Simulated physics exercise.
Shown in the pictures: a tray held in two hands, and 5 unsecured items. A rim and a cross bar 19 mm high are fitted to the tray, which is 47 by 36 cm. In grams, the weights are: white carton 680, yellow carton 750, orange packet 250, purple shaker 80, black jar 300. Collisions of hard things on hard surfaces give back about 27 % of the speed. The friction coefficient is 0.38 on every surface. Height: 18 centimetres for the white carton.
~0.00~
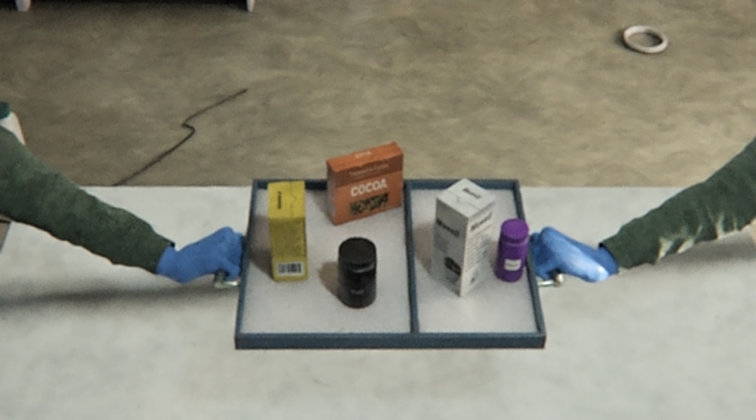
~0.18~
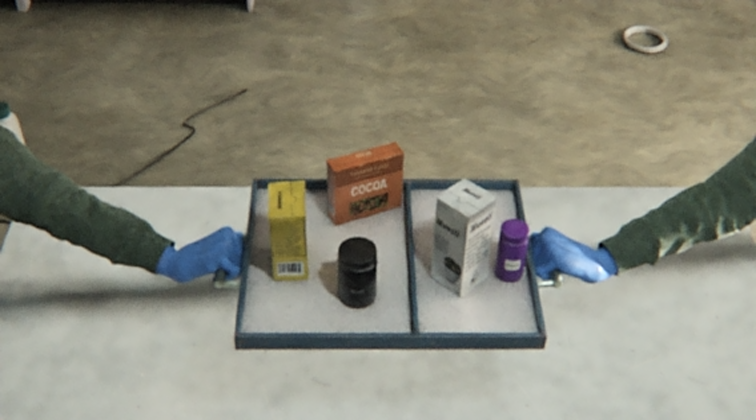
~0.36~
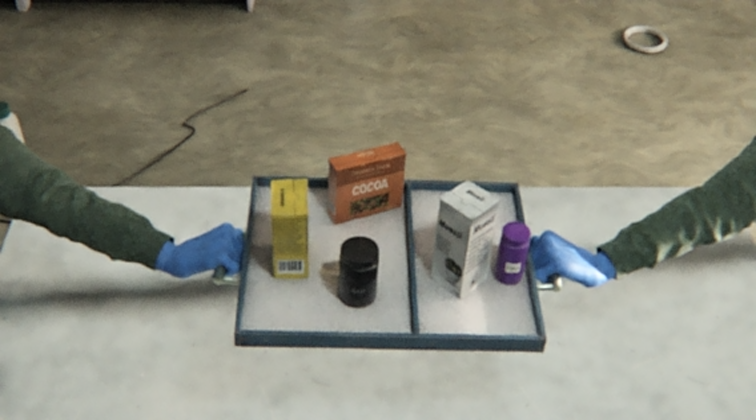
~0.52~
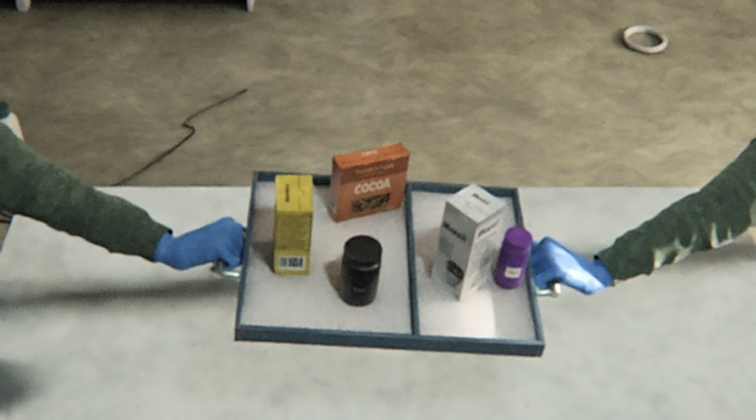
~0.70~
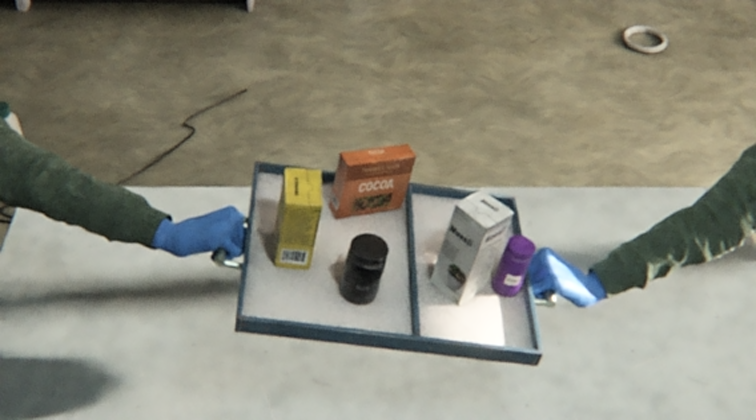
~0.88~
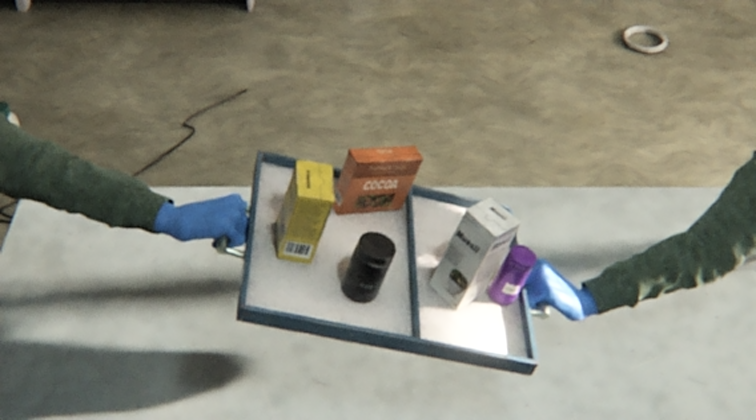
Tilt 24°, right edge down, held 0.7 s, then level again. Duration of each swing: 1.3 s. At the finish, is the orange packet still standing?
Yes.
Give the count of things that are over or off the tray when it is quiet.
The count comes out at 3.
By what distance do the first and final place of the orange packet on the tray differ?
I'd say about 1 cm between start and finish.
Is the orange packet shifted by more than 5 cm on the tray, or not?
Orange packet: Unmoved.
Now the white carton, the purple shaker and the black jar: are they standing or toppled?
Here's how it ends: The white carton comes down, the purple shaker comes down, and the black jar never goes down.
After 1.78 s, tray at 24°, right edge down; yellow carton slid 14 cm; black jar slid 6 cm; white carton slid 3 cm.
After 2.58 s, tray at 17°, right edge down; white carton and purple shaker now off the tray; yellow carton on its side; black jar slid 6 cm.
After 2.88 s, tray at 8°, right edge down; yellow carton on its side; black jar slid 6 cm.
At rest (3.9 s), off the tray and tipped over, white carton and purple shaker; tipped over on the tray, yellow carton; not toppled but over 5 cm from the start, black jar; orange packet in place, give or take 5 cm. Seen from the same camera at the end, orange packet near (370, 184).
